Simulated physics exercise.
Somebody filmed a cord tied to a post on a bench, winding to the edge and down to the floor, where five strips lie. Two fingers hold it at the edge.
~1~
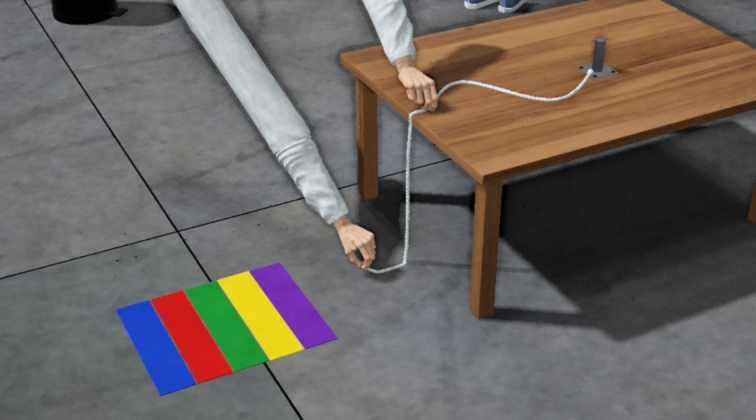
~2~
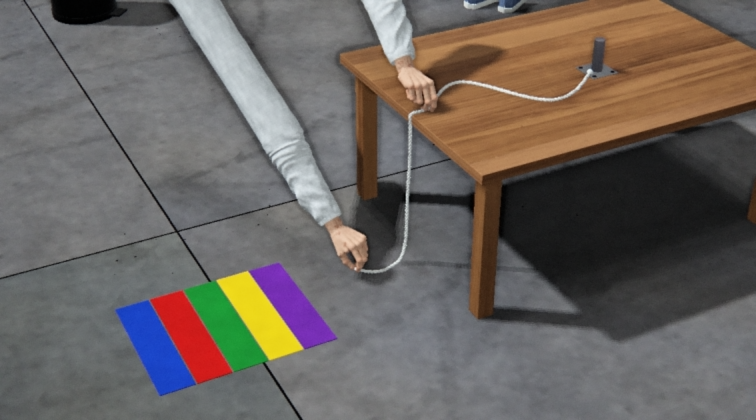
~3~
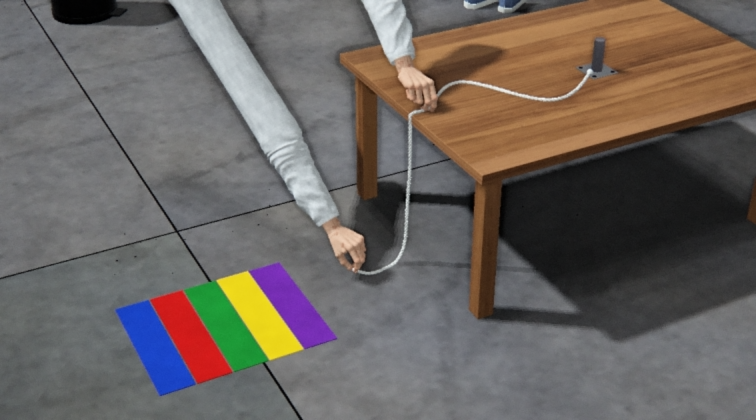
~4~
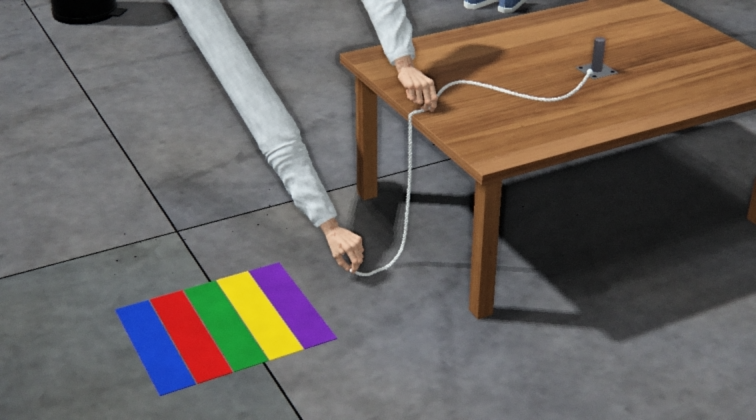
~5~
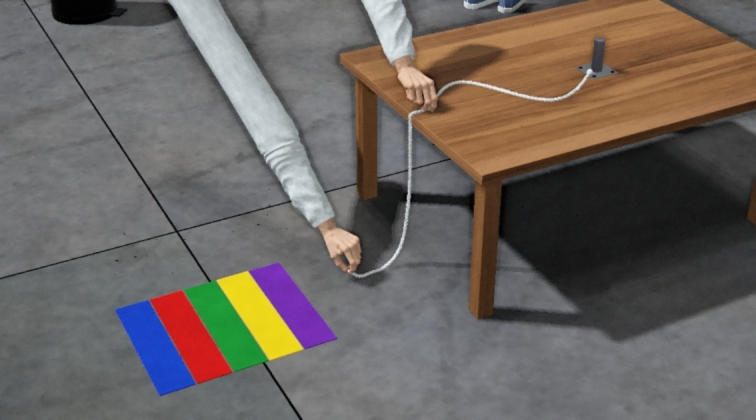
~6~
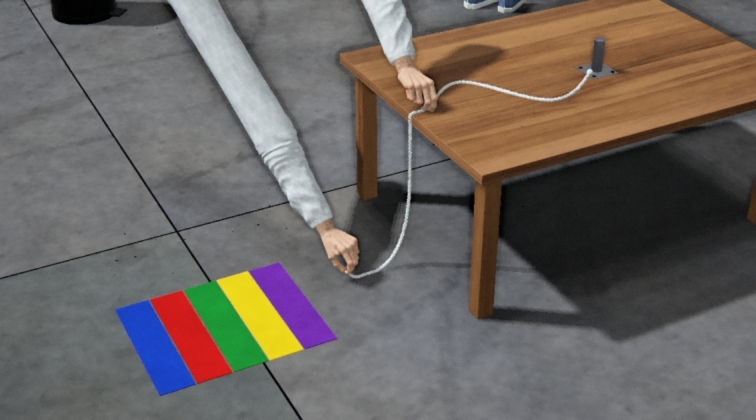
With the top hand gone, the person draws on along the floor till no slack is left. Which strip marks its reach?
The end stops over the red strip.
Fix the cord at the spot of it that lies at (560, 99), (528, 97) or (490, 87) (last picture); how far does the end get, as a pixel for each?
Try by try, around (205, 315), (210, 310) and (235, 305).
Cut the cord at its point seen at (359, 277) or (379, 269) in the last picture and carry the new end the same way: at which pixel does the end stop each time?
Try by try, around (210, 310) and (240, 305).
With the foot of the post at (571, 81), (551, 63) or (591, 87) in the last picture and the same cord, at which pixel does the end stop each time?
In that order: (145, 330), (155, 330) and (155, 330).
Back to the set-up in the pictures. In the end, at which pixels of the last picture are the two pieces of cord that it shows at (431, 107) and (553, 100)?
They go to (381, 141) and to (522, 88).
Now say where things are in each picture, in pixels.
In the first picture, end (363, 266); purple (311, 329); yellow (277, 339); green (242, 350); red (207, 362); blue (170, 373).
In the second picture, end (356, 269); cord through (580, 87) (522, 96) (450, 85) (415, 113) (408, 183) (405, 246).
In the third picture, end (353, 269).
In the fourth picture, end (351, 270); cord through (580, 87) (522, 96) (450, 85) (415, 113) (410, 183) (402, 246).
In the fifth picture, end (349, 271).
In the sixth picture, end (346, 271); cord through (579, 87) (522, 96) (450, 85) (415, 113) (410, 183) (398, 247).
Soon after, end near (257, 298); over yellow.
After that, end near (213, 311); over green.
At the stop, end near (186, 319); over red. It gets as far as the red strip.
